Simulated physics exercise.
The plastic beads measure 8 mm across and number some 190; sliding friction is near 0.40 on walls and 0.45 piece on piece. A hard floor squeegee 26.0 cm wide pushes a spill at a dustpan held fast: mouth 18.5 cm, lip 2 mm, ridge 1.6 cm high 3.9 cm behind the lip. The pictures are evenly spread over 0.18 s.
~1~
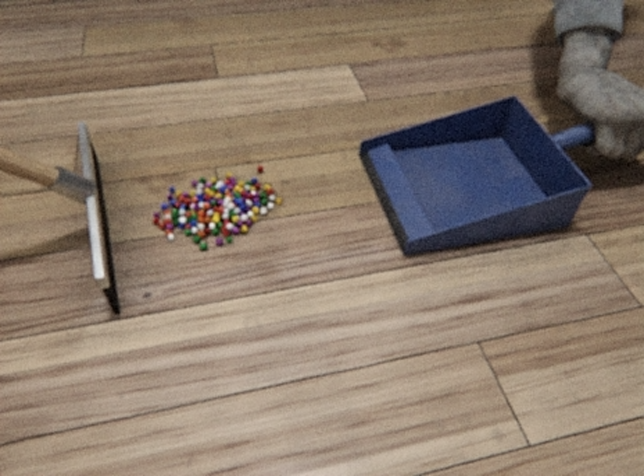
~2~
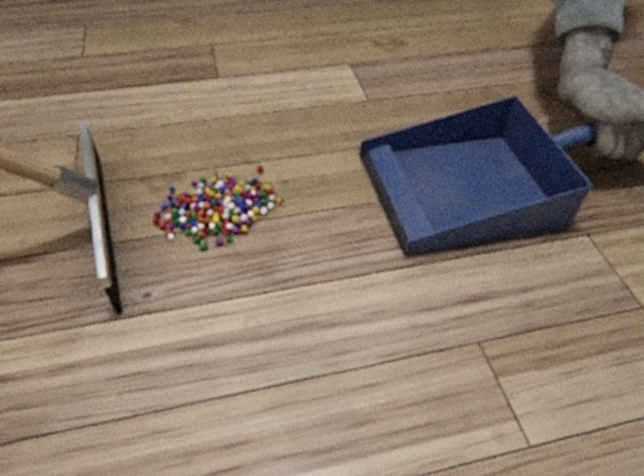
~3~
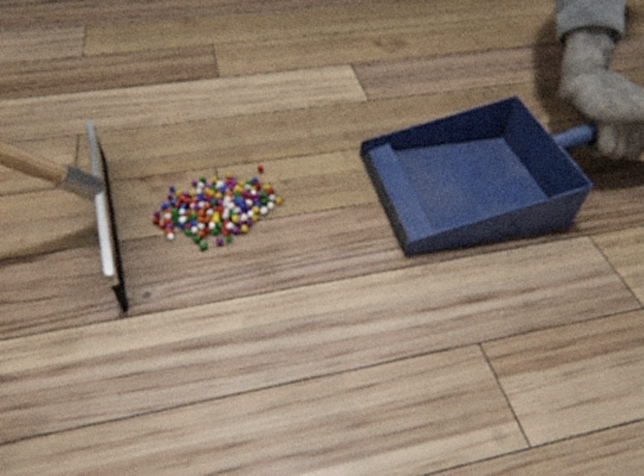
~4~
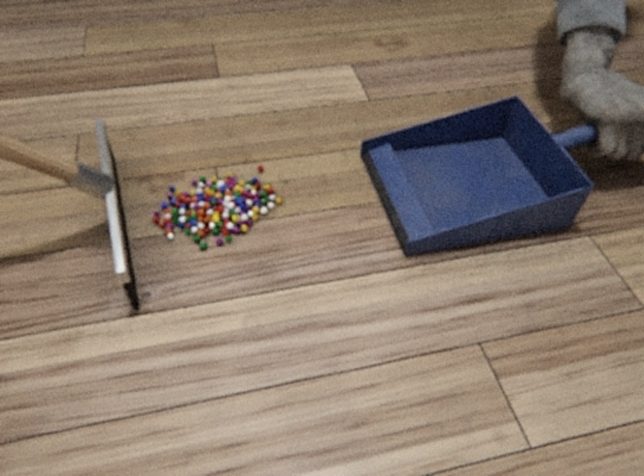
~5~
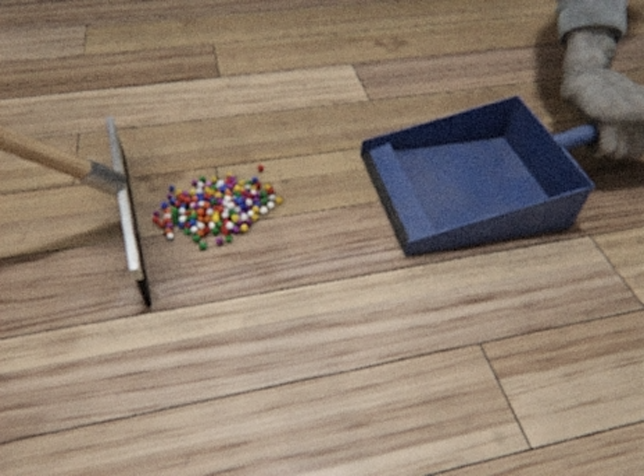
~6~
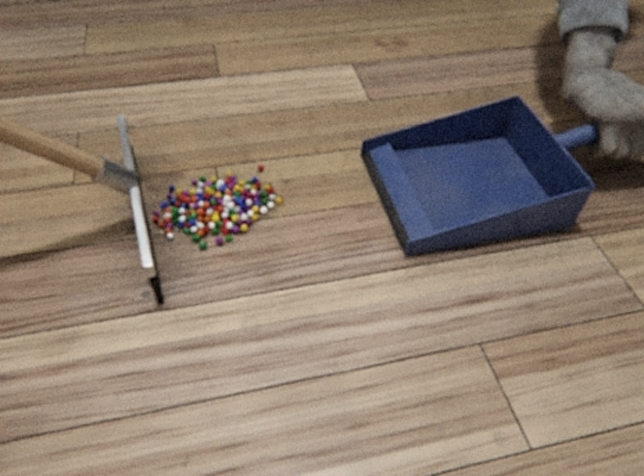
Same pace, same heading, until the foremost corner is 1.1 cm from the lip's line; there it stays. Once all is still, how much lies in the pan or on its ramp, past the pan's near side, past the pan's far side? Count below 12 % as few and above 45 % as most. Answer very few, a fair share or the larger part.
In the pan or on its ramp: A fair share; past the pan's near side: Very few; past the pan's far side: A fair share.
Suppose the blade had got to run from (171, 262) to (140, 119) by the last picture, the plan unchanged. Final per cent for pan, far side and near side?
Pan 30, far 30, near 0.
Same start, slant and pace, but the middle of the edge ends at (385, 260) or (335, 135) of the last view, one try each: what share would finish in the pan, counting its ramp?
Some 5 and 20 per cent.
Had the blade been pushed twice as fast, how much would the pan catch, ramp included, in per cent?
In that case some 30 per cent.
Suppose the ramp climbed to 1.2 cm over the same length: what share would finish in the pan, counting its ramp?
It would be near 30 per cent.
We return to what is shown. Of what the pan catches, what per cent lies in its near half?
Roughly 20 per cent.
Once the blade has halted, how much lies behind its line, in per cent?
Roughly 0 per cent.
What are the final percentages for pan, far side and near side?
Pan 25, near side 0, far side 25.
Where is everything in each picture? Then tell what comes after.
In the first frame, blade from (103, 282) to (84, 132), moved 0.0 cm, 0 of the pieces shifted so far; middle of the pieces at (216, 209); pan at (471, 187).
In the second frame, blade from (105, 281) to (86, 131), moved 0.2 cm, 0 of the pieces shifted so far; middle of the pieces at (216, 209).
In the third frame, blade from (112, 279) to (92, 130), moved 0.9 cm, 0 of the pieces shifted so far; middle of the pieces at (216, 209).
In the fourth frame, blade from (124, 276) to (102, 128), moved 2.1 cm, 0 of the pieces shifted so far; middle of the pieces at (216, 208).
In the fifth frame, blade from (137, 273) to (112, 126), moved 3.4 cm, 0 of the pieces shifted so far; middle of the pieces at (216, 208).
In the sixth frame, blade from (150, 270) to (123, 124), moved 4.7 cm, 0 of the pieces shifted so far; middle of the pieces at (216, 208); pan at (474, 187).
Then, 0.35 s after the last picture, middle of the blade 16 cm from the lip; 0 % over the lip, far side 10 %, near side 0 %.
Then, 0.58 s after the last picture, middle of the blade 8 cm from the lip; 0 % over the lip, far side 20 %, near side 0 %.
Then, 0.93 s after the last picture, middle of the blade 3 cm from the lip; 25 % over the lip, far side 25 %, near side 0 %.
In the end, pan 25 %, near side 0 %, far side 25 %, in front of the lip or behind the blade 50 %.
